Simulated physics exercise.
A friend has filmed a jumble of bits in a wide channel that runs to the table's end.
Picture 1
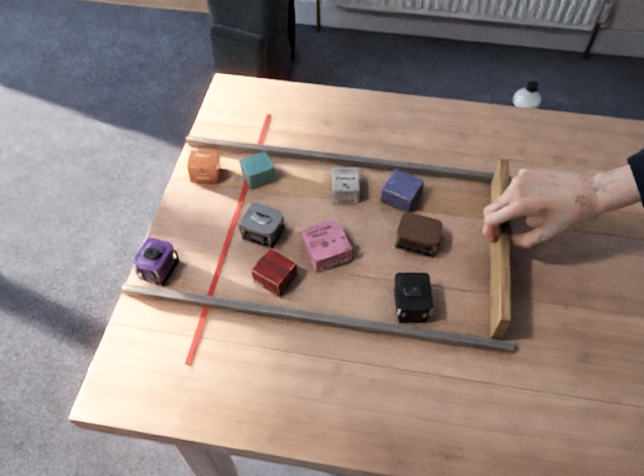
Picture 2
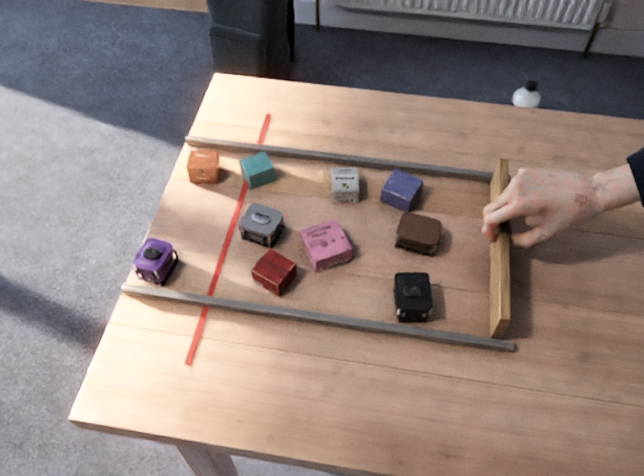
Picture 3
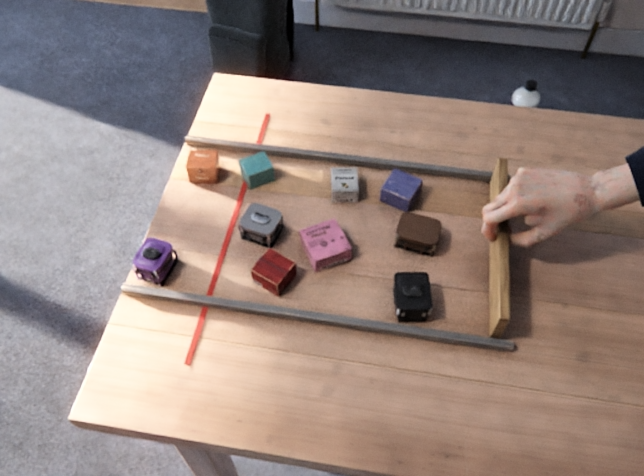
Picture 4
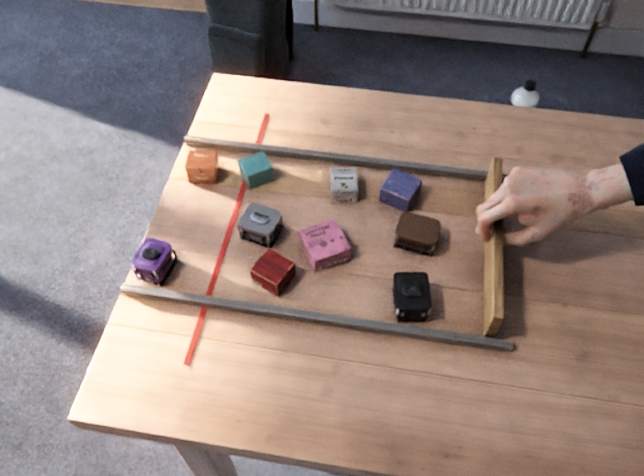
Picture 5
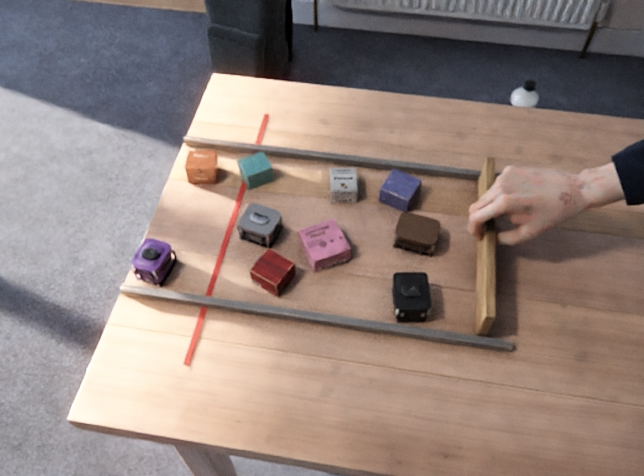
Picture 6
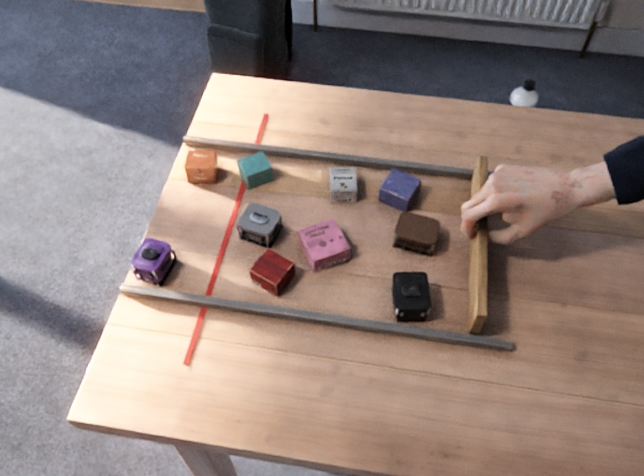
A hand slides a wooden board slightly left along a channel on a table, while the scattered coloured blocks ahead stay still.
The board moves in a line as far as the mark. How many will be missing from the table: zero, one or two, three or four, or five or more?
In the end the number that fall off is one or two.
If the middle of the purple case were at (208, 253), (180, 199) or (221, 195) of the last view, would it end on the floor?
The purple case remains up; goes over; does not fall.
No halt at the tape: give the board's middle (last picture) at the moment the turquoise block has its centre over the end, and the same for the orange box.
About (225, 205), and (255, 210) for the other.
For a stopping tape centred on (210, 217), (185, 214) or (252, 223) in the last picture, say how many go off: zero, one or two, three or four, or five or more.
The falls would be three to four; more than four; one to two.
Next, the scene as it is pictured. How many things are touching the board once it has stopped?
3 of them.
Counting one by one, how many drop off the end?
In all, 1 of them.
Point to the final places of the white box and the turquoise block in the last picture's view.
About (203, 167), and the other about (179, 158).
Soon after, none off yet; purple case at rest near (154, 262); orange box at rest near (202, 167); turquoise block at rest near (255, 170).
Then, none off yet; purple case at rest near (154, 262); orange box moved about its own width near (179, 163); turquoise block moved well along near (210, 162).
At rest, the number that fall off is one or two; fallen, orange box.
